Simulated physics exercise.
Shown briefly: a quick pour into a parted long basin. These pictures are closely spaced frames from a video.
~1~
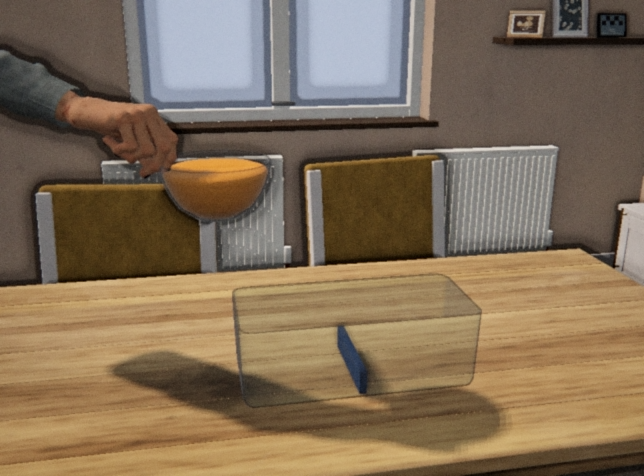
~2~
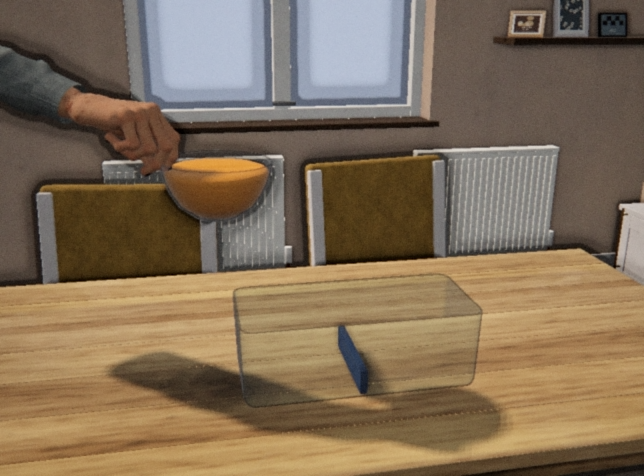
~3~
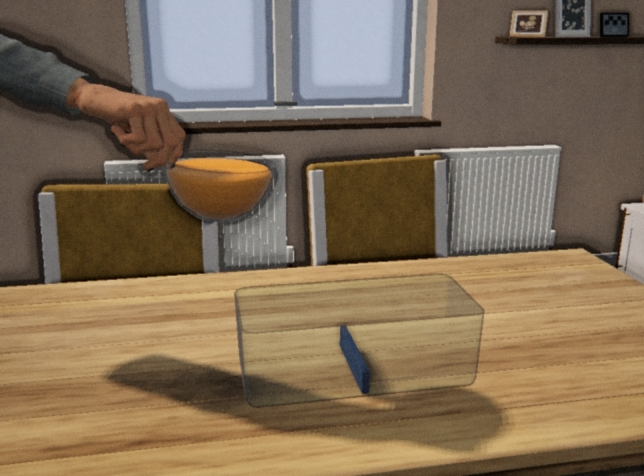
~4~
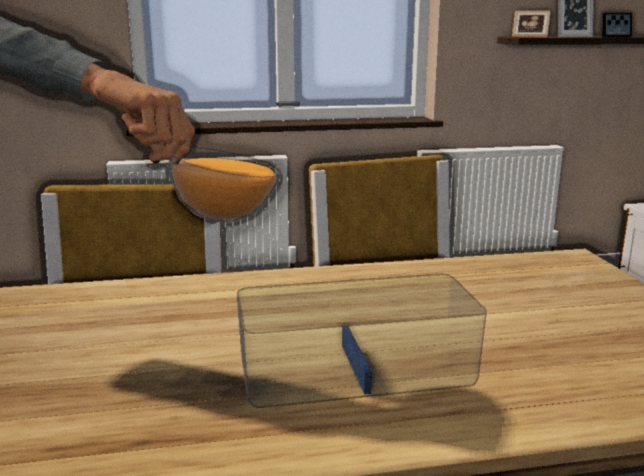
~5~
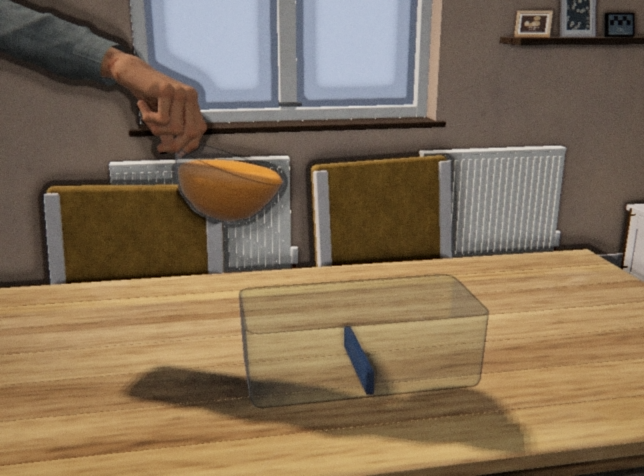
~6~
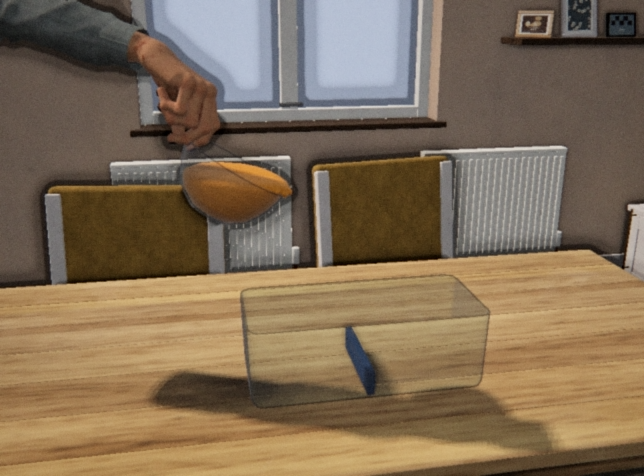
Orange bowl of juice tilting gradually to the right in a hand above a clear, divided basin on a wooden table.
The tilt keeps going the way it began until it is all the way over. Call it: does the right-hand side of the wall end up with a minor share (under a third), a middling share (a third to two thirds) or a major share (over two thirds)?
The right side gets a minor share.
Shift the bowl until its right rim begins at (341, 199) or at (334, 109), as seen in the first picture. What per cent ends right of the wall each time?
First try: About 80 %; second try: About 80 %.
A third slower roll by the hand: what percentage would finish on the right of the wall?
Something like 10 in a hundred.
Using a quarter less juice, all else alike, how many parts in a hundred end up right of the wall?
Close to 10 per cent.
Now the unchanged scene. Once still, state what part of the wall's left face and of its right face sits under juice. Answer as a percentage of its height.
On the left it's around 60 per cent; on the right, 10 per cent.
A moment on, the bowl is tipped on its side and 16 per cent is still to pour, 25 is left of the wall and 0 right of it.
Next, the bowl is tipped on its side and 0 per cent is still to pour, 84 is left of the wall and 2 right of it.
Then the bowl is tipped on its side and 0 per cent is still to pour, 83 is left of the wall and 10 right of it.
Later the bowl is tipped on its side and 0 per cent is still to pour, 83 is left of the wall and 11 right of it.
At rest 82 per cent lies left of the wall, 12 right of it and 6 outside.
